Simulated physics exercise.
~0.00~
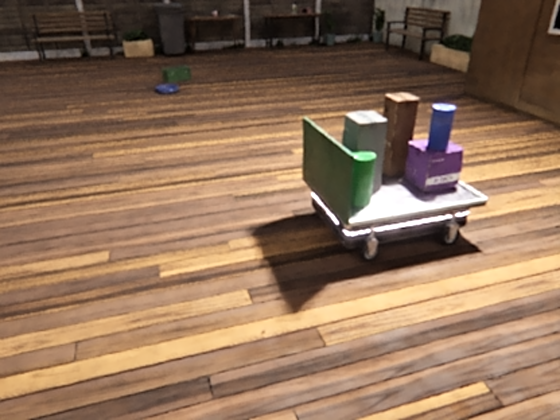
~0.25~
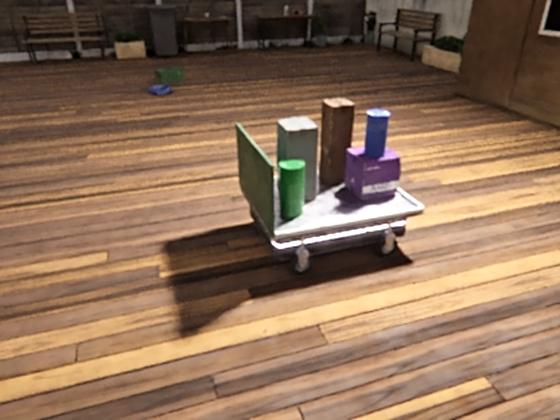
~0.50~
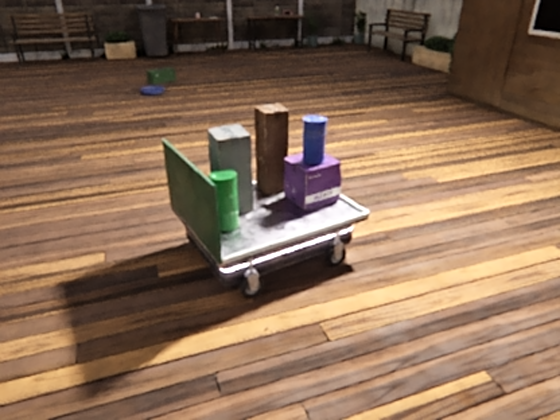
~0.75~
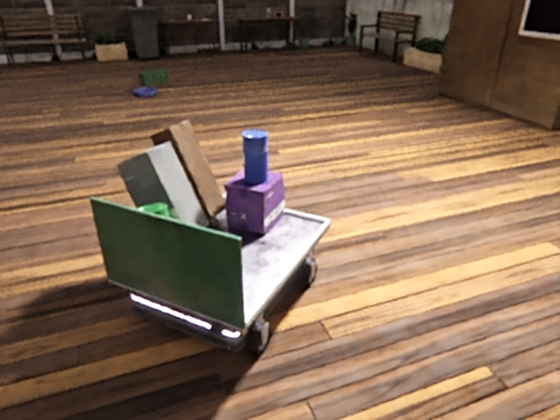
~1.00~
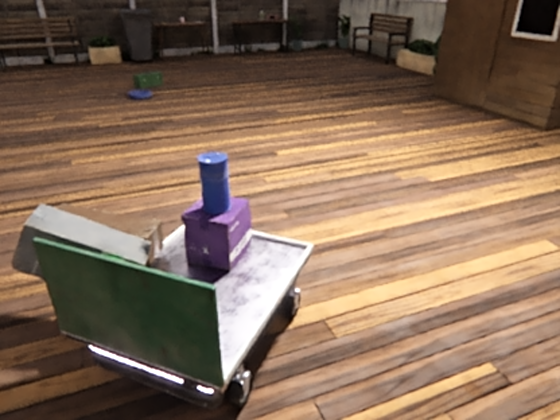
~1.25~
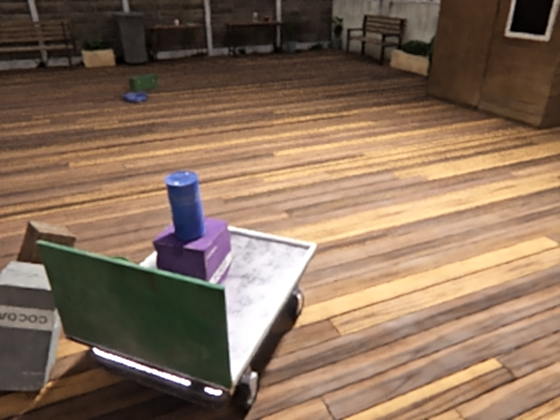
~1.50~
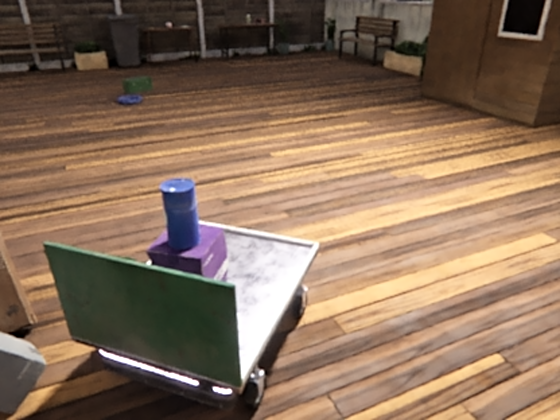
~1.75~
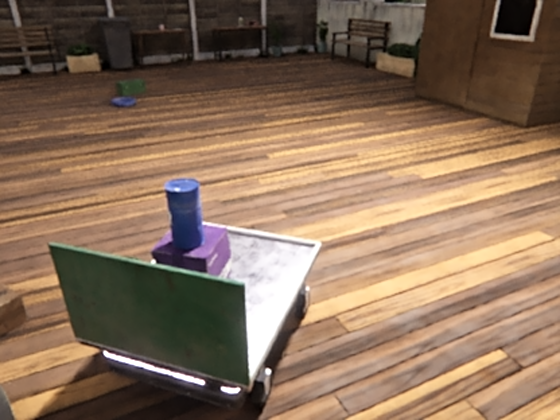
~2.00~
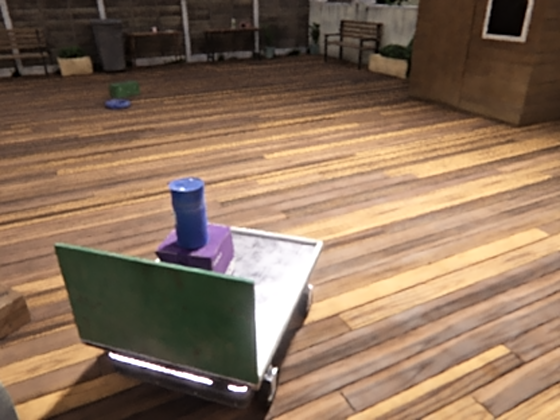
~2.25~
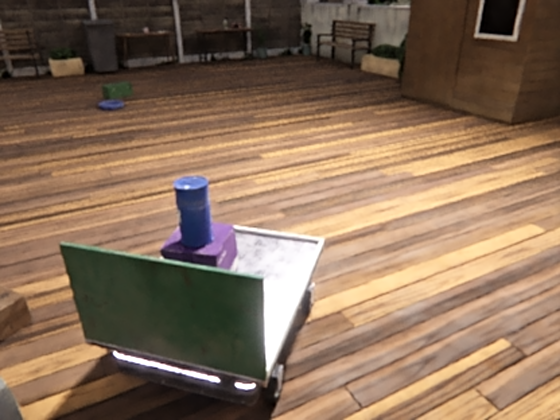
A flat cart with a green board at one end rolled left across a wooden deck and swung round, tipping its tall grey and brown boxes off the side, then stopped with the blue canister still standing on the purple box.
